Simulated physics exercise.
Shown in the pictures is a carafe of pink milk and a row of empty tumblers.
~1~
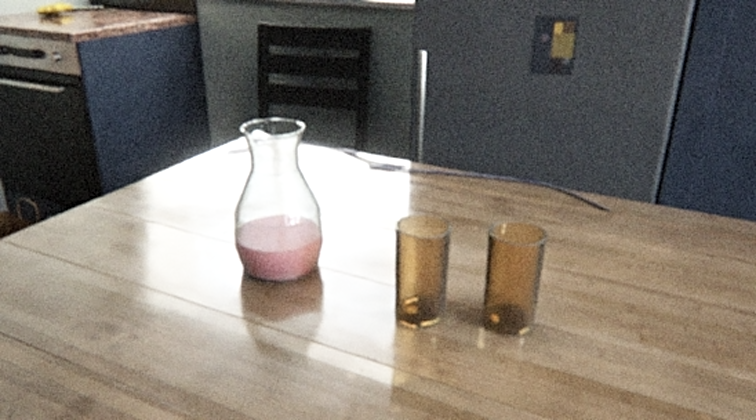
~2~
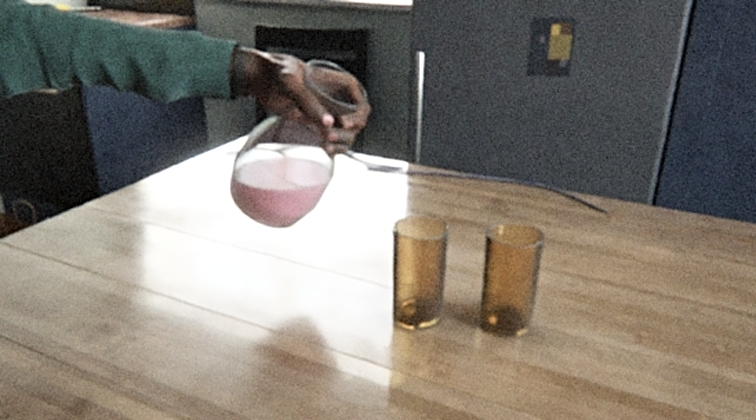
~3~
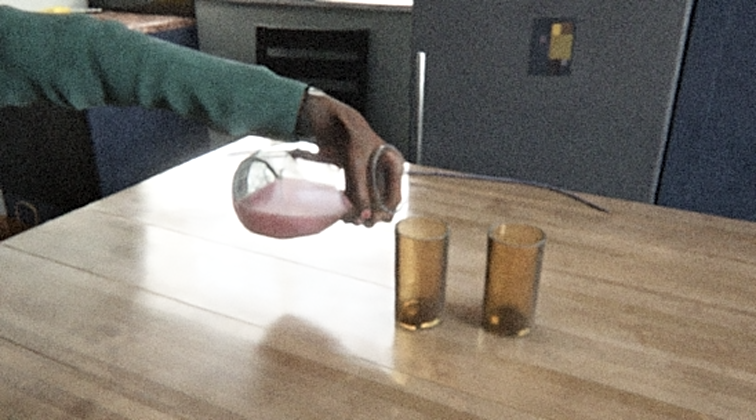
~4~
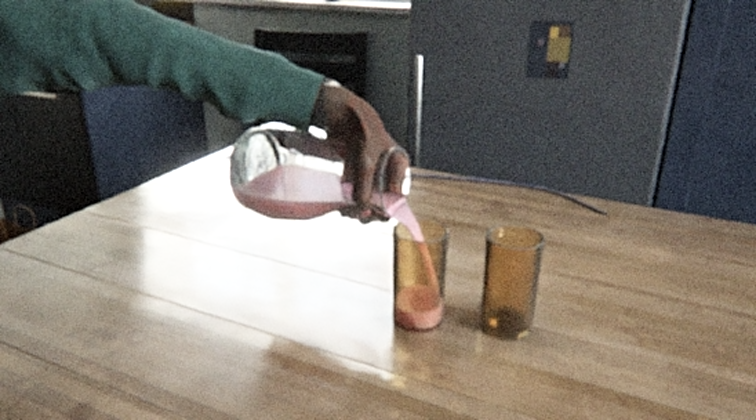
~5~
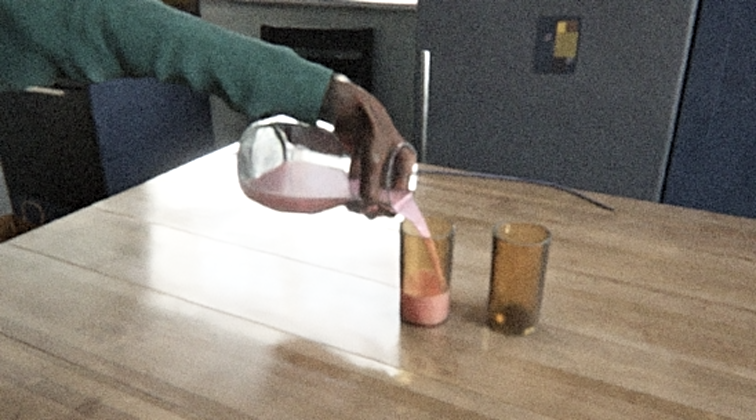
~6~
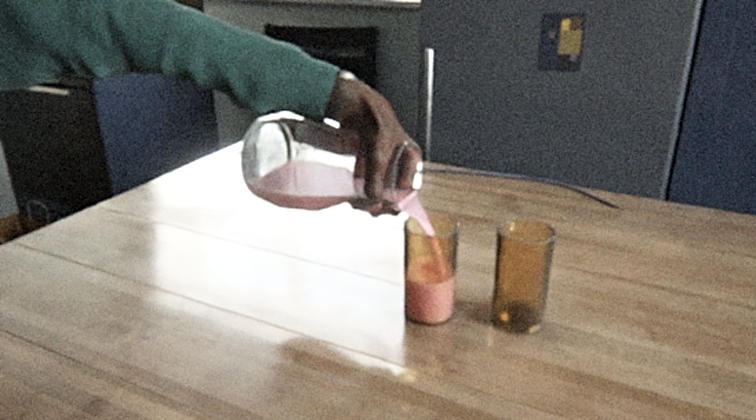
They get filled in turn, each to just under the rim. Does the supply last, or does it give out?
Insufficient.
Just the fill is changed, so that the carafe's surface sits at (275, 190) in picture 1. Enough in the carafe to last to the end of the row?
Finding: Supply holds.
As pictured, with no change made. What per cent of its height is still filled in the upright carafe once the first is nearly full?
The level stands close to 10 percent.
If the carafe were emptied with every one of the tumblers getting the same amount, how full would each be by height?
Each would come to roughly 70 per cent of its height.
A moment on, the first is about two thirds full.
Further on, the first is done and the carafe has about a third of its load.
When it is over, the carafe is empty with one filled and the next at about two thirds of a serving.
